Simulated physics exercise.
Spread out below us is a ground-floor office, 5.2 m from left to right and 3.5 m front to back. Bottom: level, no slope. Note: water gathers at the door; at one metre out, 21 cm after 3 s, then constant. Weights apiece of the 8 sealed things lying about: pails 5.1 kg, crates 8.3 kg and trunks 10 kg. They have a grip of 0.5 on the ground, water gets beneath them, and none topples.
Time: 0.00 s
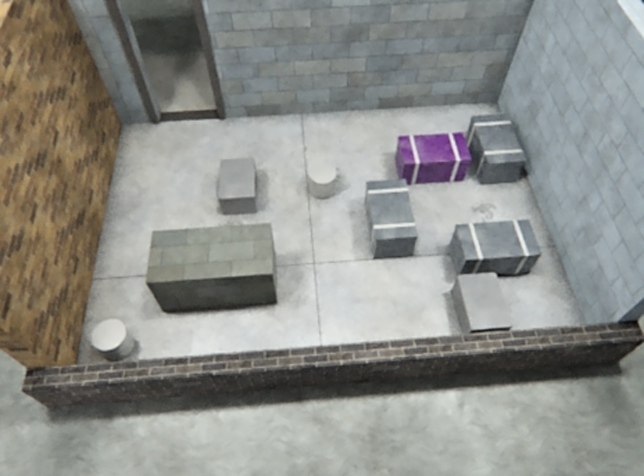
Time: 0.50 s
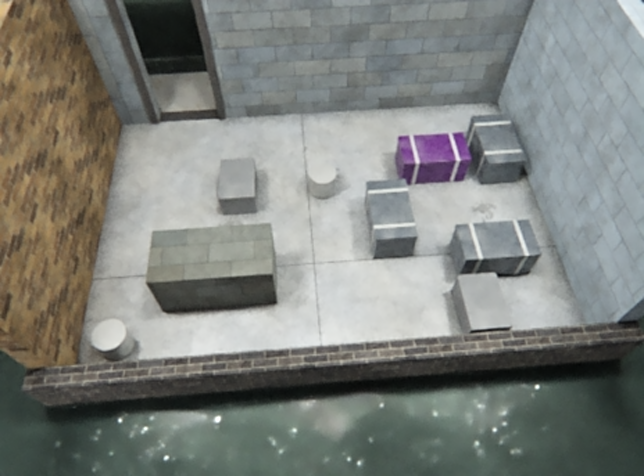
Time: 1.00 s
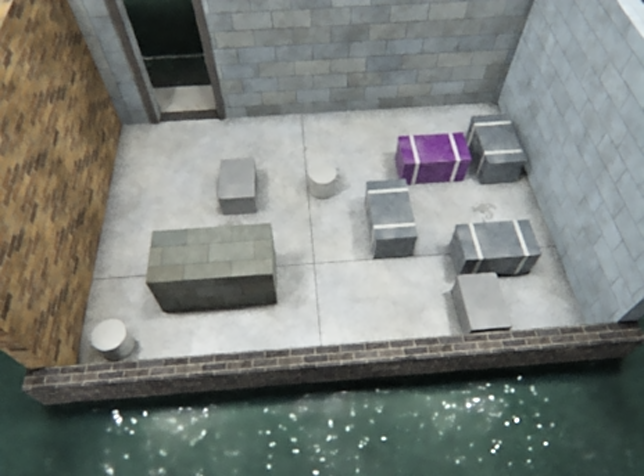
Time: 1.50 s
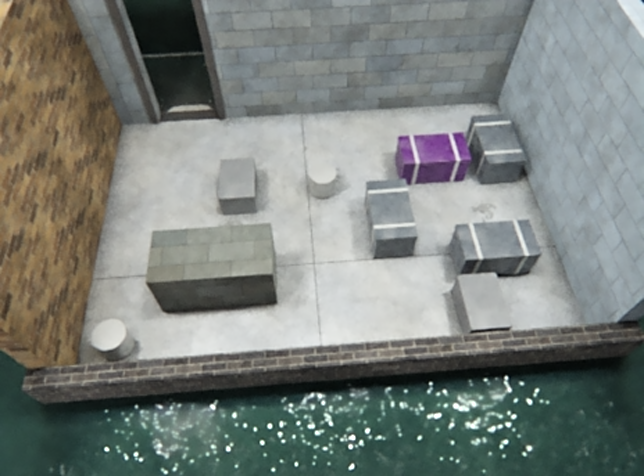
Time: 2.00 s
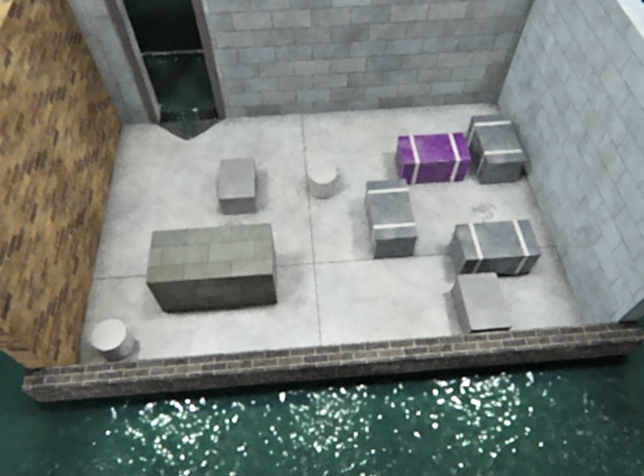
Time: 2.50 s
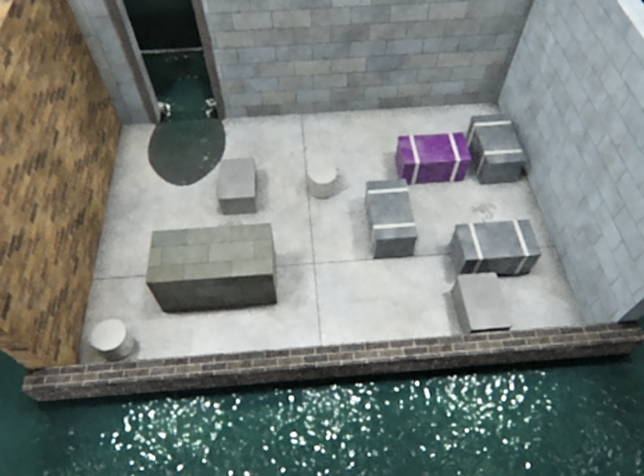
Dark green water rises outside a walled room, then spreads in through the doorway.
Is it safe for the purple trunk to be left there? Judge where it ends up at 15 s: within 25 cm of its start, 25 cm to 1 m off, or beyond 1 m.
Expect it to be pushed beyond a metre.
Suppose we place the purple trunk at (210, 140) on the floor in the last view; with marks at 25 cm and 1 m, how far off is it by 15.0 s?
Short answer, it is taken a long way.
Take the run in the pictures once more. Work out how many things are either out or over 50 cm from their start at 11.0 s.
I get 5.
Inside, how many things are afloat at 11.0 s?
At that instant the tally stands at 6.
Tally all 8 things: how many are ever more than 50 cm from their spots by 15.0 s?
7 of them.
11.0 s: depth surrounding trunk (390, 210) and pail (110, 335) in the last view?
First about 6 cm, second about 6 cm.
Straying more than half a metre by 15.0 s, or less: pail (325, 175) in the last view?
Below.
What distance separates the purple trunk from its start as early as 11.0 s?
Roughly 30 cm by then.
After 3.5 s the purple trunk is near (434, 148), 0.0 m from its start, aground; 0 afloat.
After 6.8 s the purple trunk is near (434, 148), 0.0 m from its start, aground; 0 afloat.
After 11.0 s the purple trunk is near (429, 128), 0.3 m from its start, afloat; 6 afloat.
After 15.0 s the purple trunk is near (296, 120), 1.7 m from its start, afloat; 8 afloat.
